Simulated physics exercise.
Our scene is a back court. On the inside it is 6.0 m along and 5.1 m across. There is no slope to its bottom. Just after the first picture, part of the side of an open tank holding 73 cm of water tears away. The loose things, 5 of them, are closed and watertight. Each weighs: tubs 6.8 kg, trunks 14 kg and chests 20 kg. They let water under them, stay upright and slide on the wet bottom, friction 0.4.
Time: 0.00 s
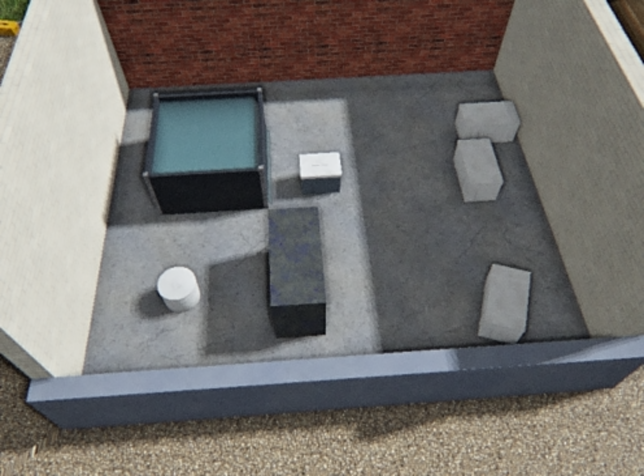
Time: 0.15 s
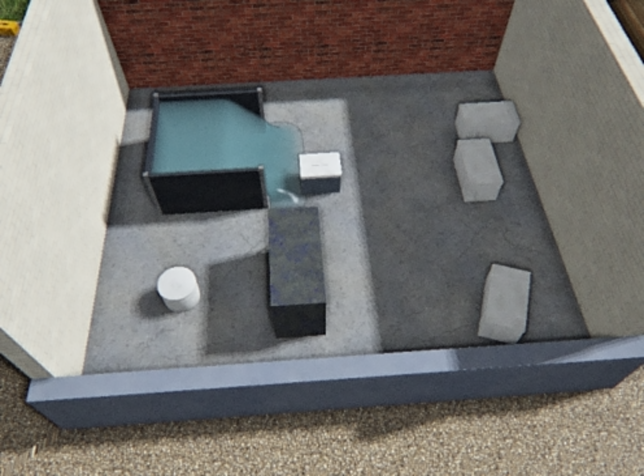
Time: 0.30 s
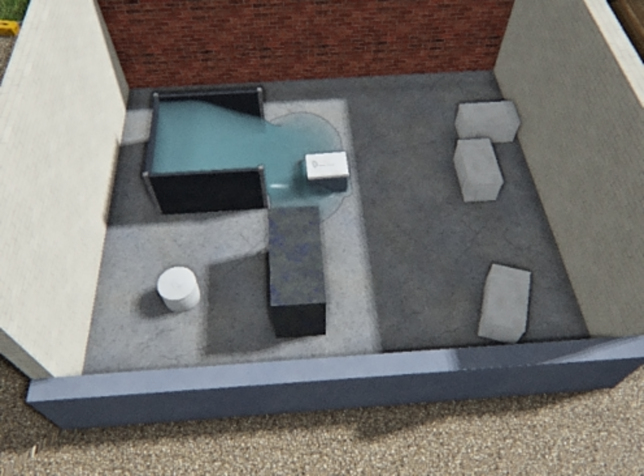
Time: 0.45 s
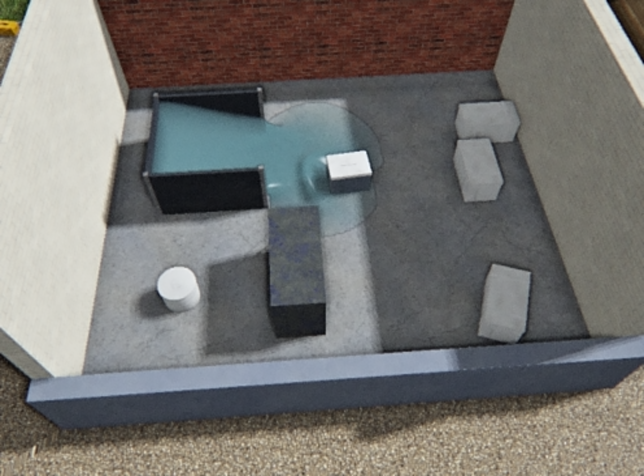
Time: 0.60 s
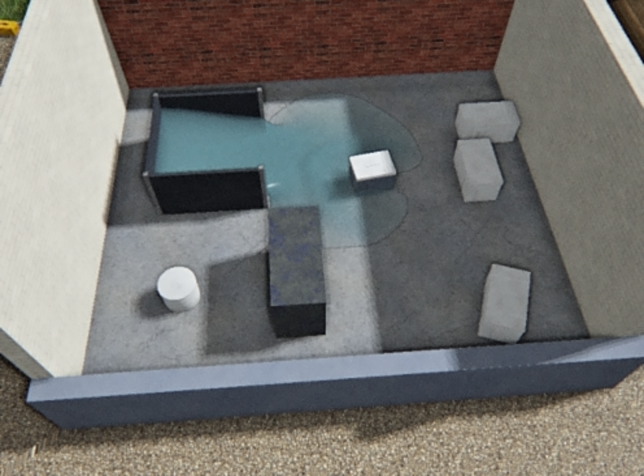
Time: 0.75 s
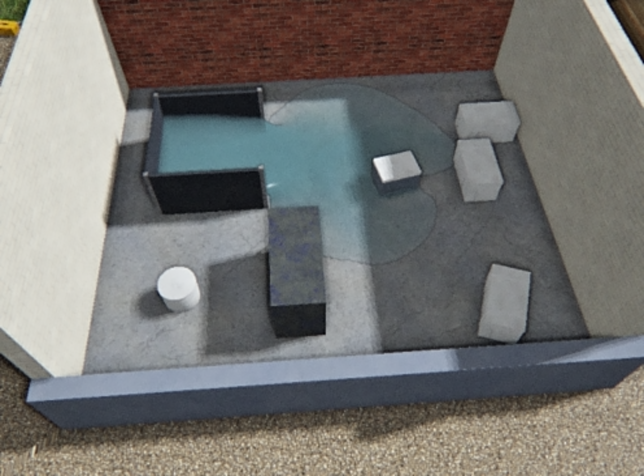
Water pours from an open tank and pushes a small white block to the right.
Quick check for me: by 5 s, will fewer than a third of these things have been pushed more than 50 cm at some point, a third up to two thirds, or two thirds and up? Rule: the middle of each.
My call is two thirds and up.
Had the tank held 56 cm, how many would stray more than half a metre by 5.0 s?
Count under that change: 4.
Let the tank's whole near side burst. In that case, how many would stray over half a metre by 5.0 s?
2.
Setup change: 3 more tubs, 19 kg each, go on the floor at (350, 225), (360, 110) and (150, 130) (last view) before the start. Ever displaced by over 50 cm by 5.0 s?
In the order asked: Farther than that, farther than that, not as far.
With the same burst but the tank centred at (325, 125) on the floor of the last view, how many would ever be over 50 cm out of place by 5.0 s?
That gives 3 of them.
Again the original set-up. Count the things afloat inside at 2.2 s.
Count at that moment: 2.
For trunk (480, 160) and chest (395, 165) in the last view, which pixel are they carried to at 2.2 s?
About (527, 157) for the first and (500, 191) for the second.
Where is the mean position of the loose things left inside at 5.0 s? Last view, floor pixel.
Around (400, 278).
After 1.1 s 1 of 5 are over 50 cm from their spots; 0 afloat.
After 2.2 s 3 of 5 are over 50 cm from their spots; 2 afloat.
After 3.5 s 3 of 5 are over 50 cm from their spots; 4 afloat.
After 5.0 s 4 of 5 are over 50 cm from their spots, and 4 have been at some point; 4 afloat.
